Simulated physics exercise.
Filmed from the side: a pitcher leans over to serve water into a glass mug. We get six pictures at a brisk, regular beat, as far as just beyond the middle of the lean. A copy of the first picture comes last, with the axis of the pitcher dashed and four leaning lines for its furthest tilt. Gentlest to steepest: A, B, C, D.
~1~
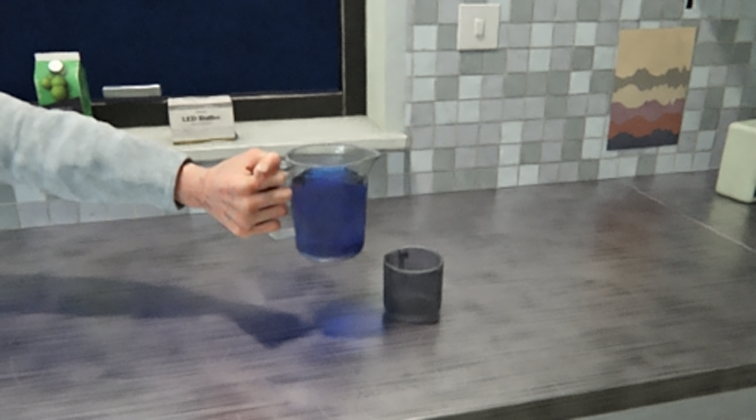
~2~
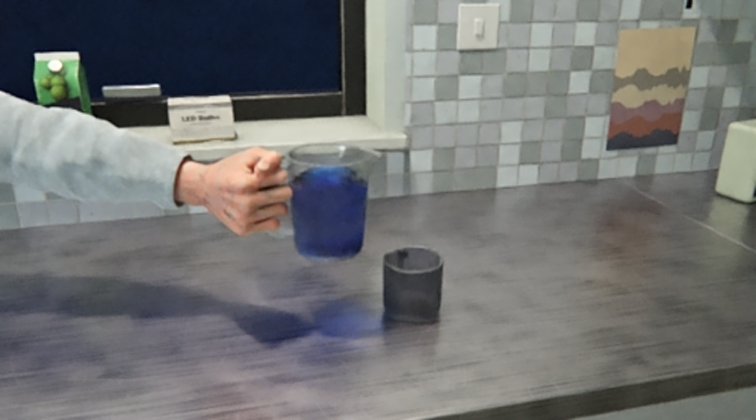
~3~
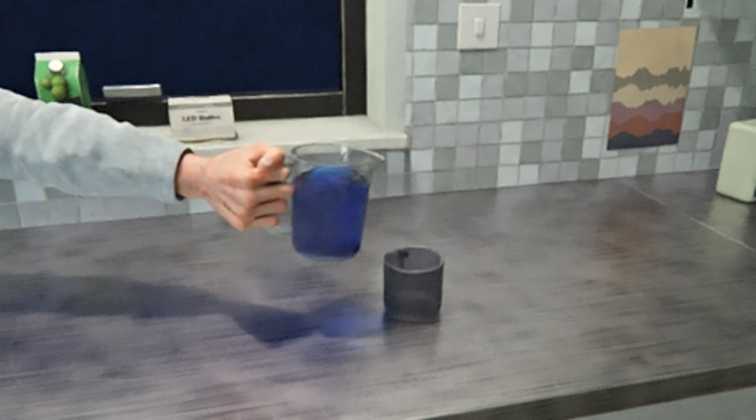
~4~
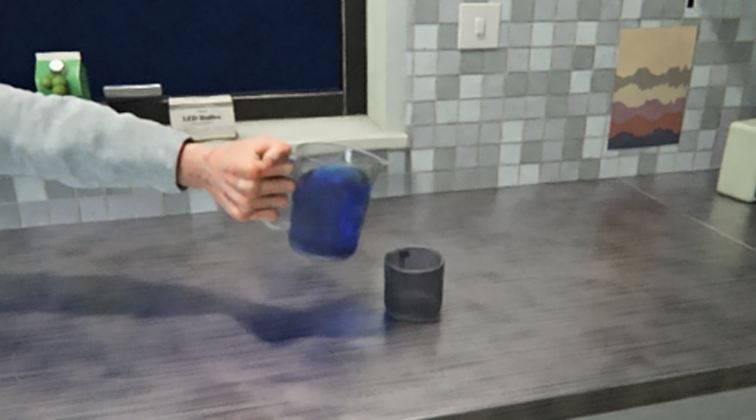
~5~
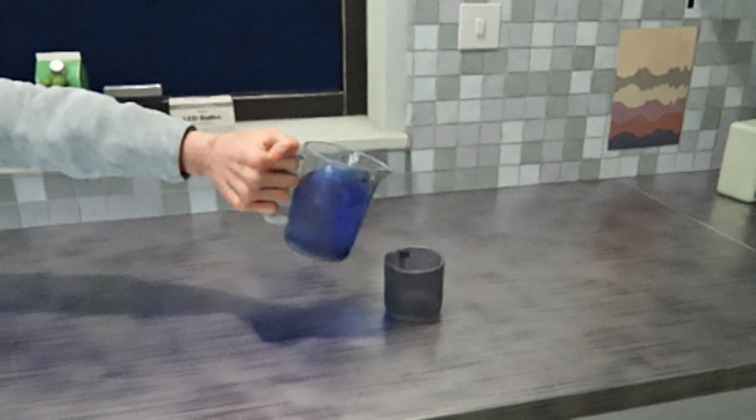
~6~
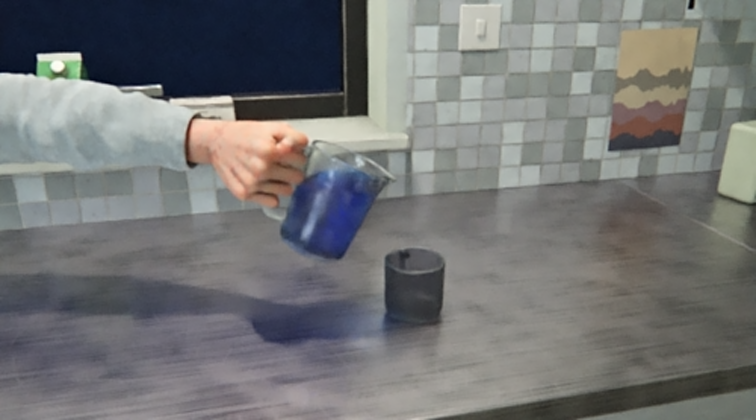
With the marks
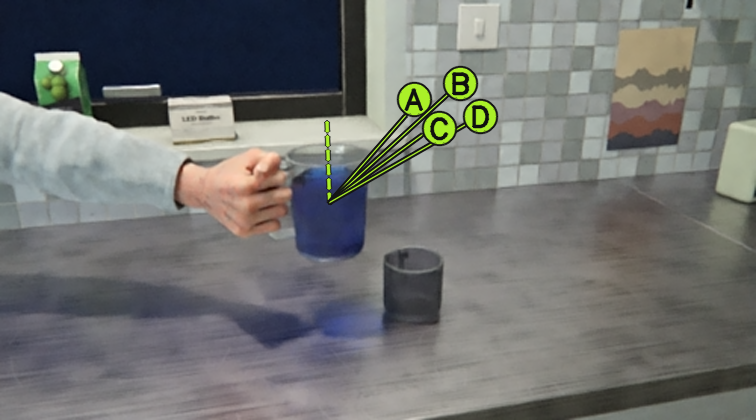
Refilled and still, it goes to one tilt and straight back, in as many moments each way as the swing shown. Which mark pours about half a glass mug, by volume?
C is best.
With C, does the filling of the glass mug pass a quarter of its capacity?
Yes.
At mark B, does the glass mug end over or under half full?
Under half.
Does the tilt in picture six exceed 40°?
No, it does not.
On the marked copy, A at (405, 115); B at (447, 94); C at (422, 134); D at (465, 124).
If A is chosen, the glass mug ends with about 19 % of what it can hold.
If B is chosen, the glass mug ends with about 33 % of what it can hold.
If C is chosen, the glass mug ends with about 49 % of what it can hold.
If D is chosen, the glass mug ends with about 68 % of what it can hold.
